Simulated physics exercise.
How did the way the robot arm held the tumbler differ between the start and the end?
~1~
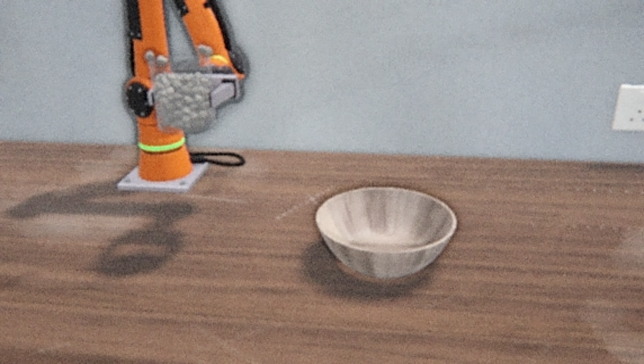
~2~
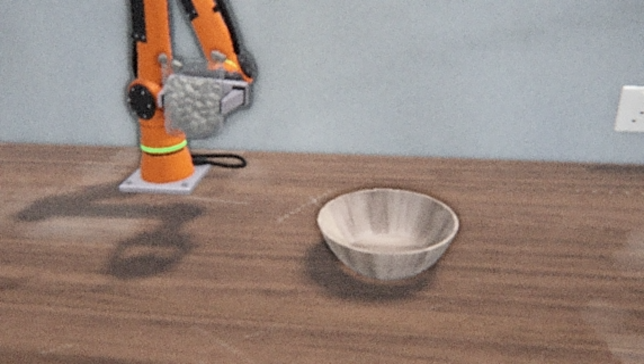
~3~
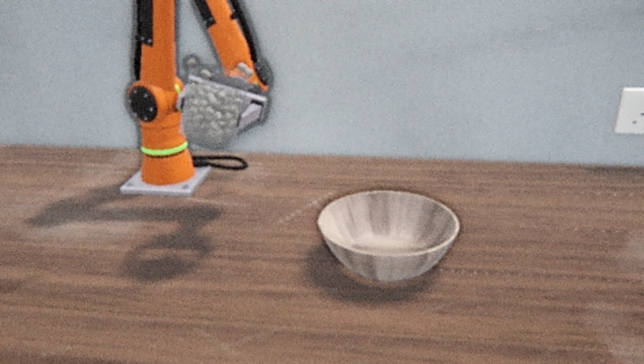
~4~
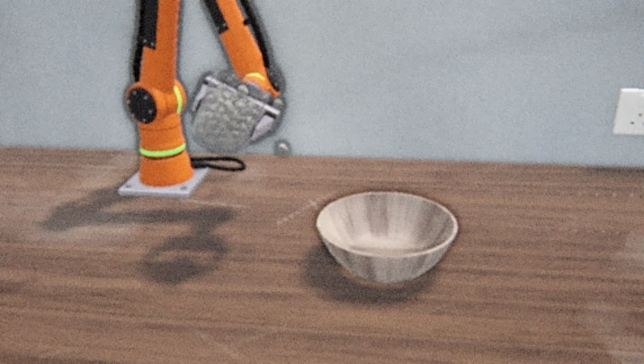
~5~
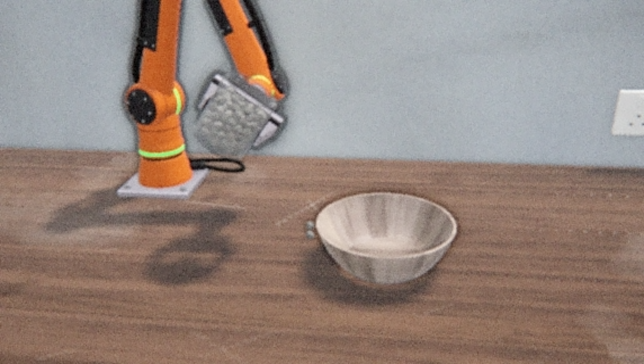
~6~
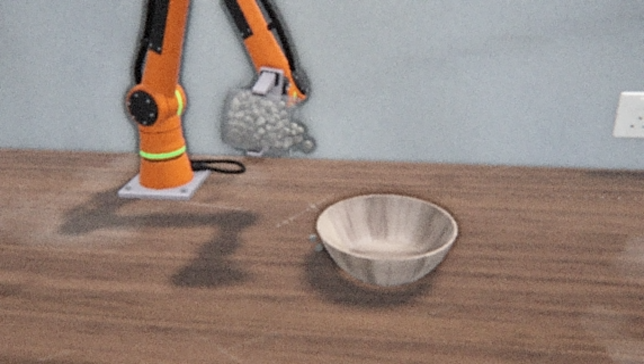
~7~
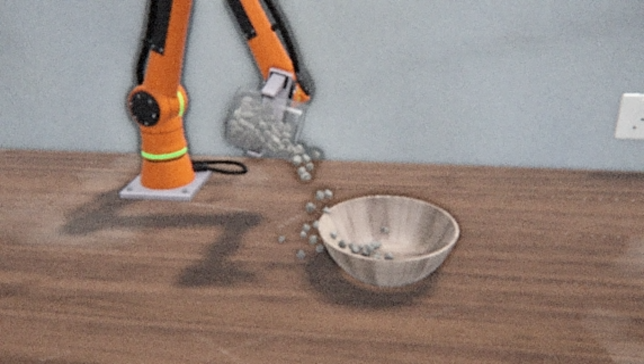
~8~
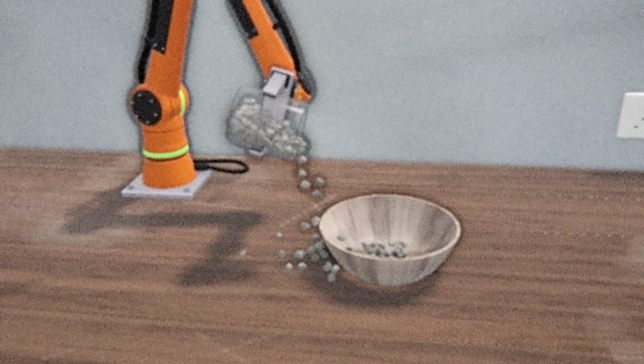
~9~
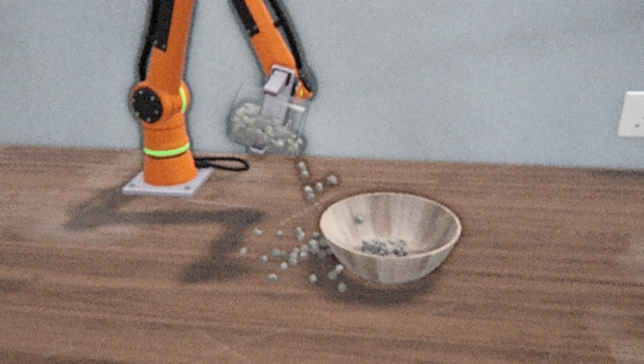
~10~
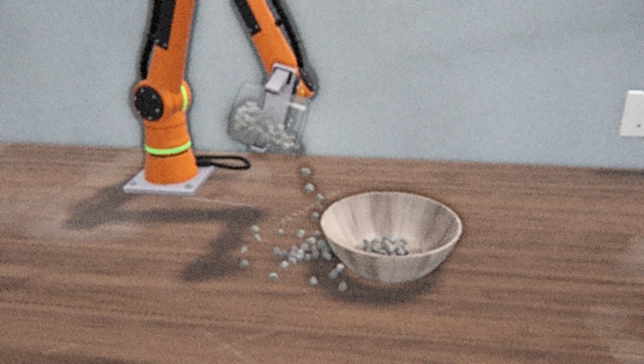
At the start the arm held the tumbler upright, and by the end it held it tipped over on its side.
